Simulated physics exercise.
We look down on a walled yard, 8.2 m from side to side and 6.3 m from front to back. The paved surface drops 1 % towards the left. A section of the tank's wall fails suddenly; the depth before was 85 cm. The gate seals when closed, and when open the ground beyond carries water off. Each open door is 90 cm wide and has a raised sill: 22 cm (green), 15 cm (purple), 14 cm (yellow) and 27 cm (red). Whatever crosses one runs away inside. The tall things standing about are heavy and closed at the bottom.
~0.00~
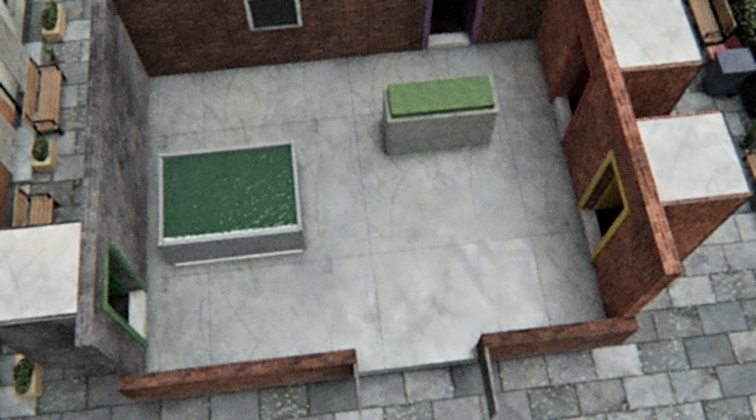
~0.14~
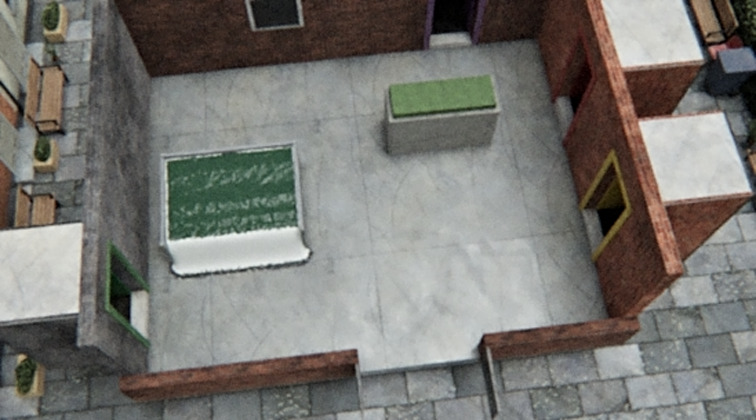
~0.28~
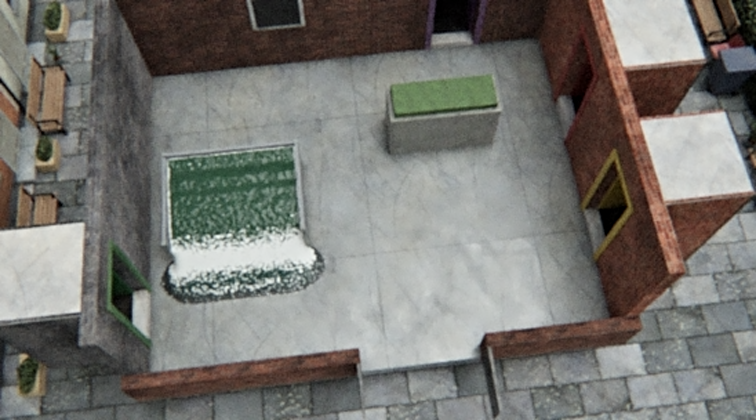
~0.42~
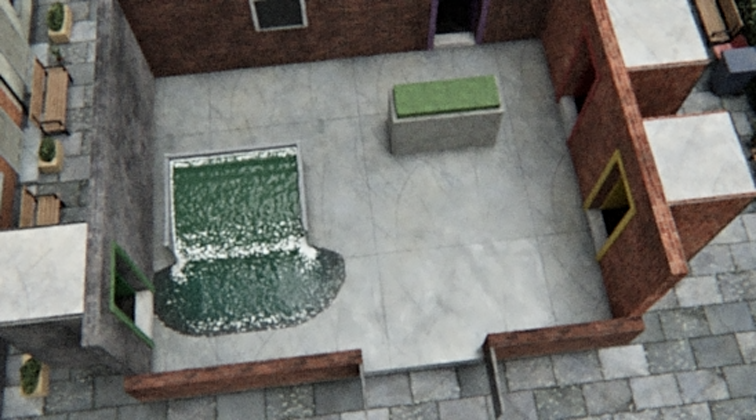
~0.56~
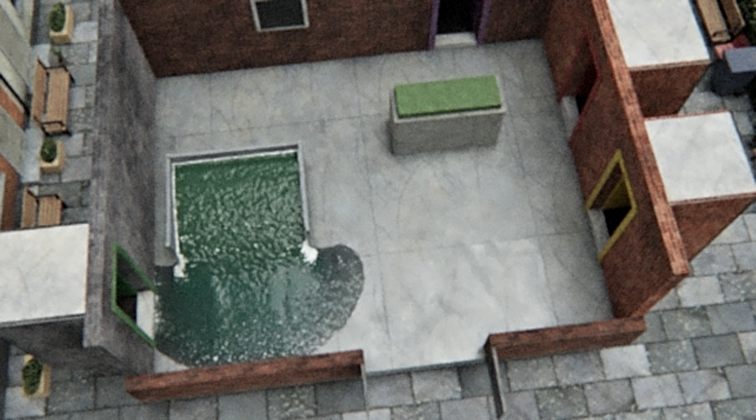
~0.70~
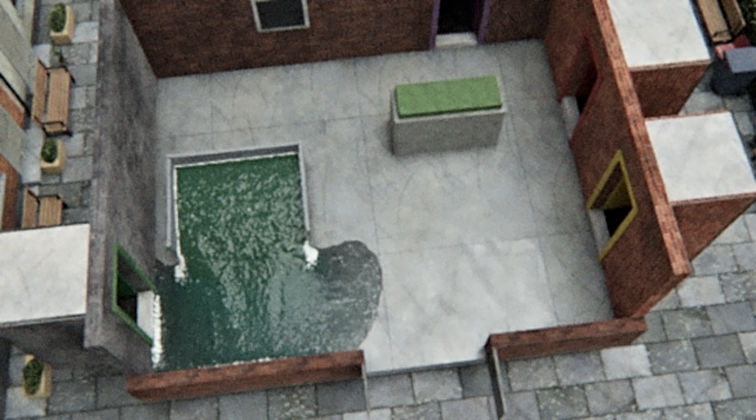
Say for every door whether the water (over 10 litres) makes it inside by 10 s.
Door by door: At the green door it passes the limit; at the purple door it does not reach the limit; at the yellow door it does not reach the limit; at the red door it does not reach the limit.
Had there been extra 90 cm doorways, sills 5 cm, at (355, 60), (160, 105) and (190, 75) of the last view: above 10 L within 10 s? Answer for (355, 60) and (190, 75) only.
In turn: Not over, past it.
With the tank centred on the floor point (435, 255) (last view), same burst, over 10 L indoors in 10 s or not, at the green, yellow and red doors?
Against that limit: Green below, yellow under, red under.
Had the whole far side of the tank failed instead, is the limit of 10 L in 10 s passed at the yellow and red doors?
Then: Yellow not over, red under.
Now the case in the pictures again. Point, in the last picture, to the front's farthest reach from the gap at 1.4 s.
At about (433, 340).
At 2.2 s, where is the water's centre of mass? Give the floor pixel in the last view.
Around (255, 300).
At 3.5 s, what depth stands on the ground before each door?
In cm: Green 24, purple 0, yellow 6, red 0.
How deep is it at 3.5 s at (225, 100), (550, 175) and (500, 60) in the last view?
Roughly 0, 0 and 0 cm, in turn.
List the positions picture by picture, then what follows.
The first frame shows still water, 85 cm deep, in the tank at (230, 193).
In the second frame, the front is at (172, 267), 1.3 m from the gap at (239, 249); 0.6 m2 of floor is under water; 85 cm left at the back of the tank.
In the third frame, the front is at (168, 285), 1.5 m from the gap at (240, 249); 1.9 m2 of floor is under water; 81 cm left at the back of the tank.
In the fourth frame, water pours out at (243, 250) and has run 1.8 m, to (154, 304); typically 13 cm deep outside, 73 cm at the tank's back.
In the fifth frame, the front is at (155, 340), 2.2 m from the gap at (245, 251); 6.4 m2 of floor is under water; 73 cm left at the back of the tank.
In the sixth frame, the front is at a hidden place, 2.7 m from the gap at (245, 251); 7.9 m2 of floor is under water; 66 cm left at the back of the tank.
After 1.4 s water covers 20 % of the floor and is deepest (65 cm) near (166, 382); green door 21 cm at the sill, 0 L in, purple door not reached, yellow door not reached, red door not reached.
After 2.2 s water covers 25 % of the floor and is deepest (46 cm) near (155, 384); green door 39 cm at the sill, 35 L in, purple door not reached, yellow door not reached, red door not reached.
After 3.5 s water covers 55 % of the floor and is deepest (24 cm) near (156, 333); green door 24 cm at the sill, 81 L in, purple door not reached, yellow door 6 cm at the sill, 0 L in, red door not reached.
After 6.0 s water covers 75 % of the floor and is deepest (15 cm) near (255, 283); green door 10 cm at the sill, 84 L in, purple door not reached, yellow door 10 cm at the sill, 0 L in, red door 12 cm at the sill, 0 L in.
After 10.0 s water covers 100 % of the floor and is deepest (11 cm) near (156, 343); green door 11 cm at the sill, 84 L in, purple door 6 cm at the sill, 0 L in, yellow door 4 cm at the sill, 0 L in, red door 4 cm at the sill, 0 L in.
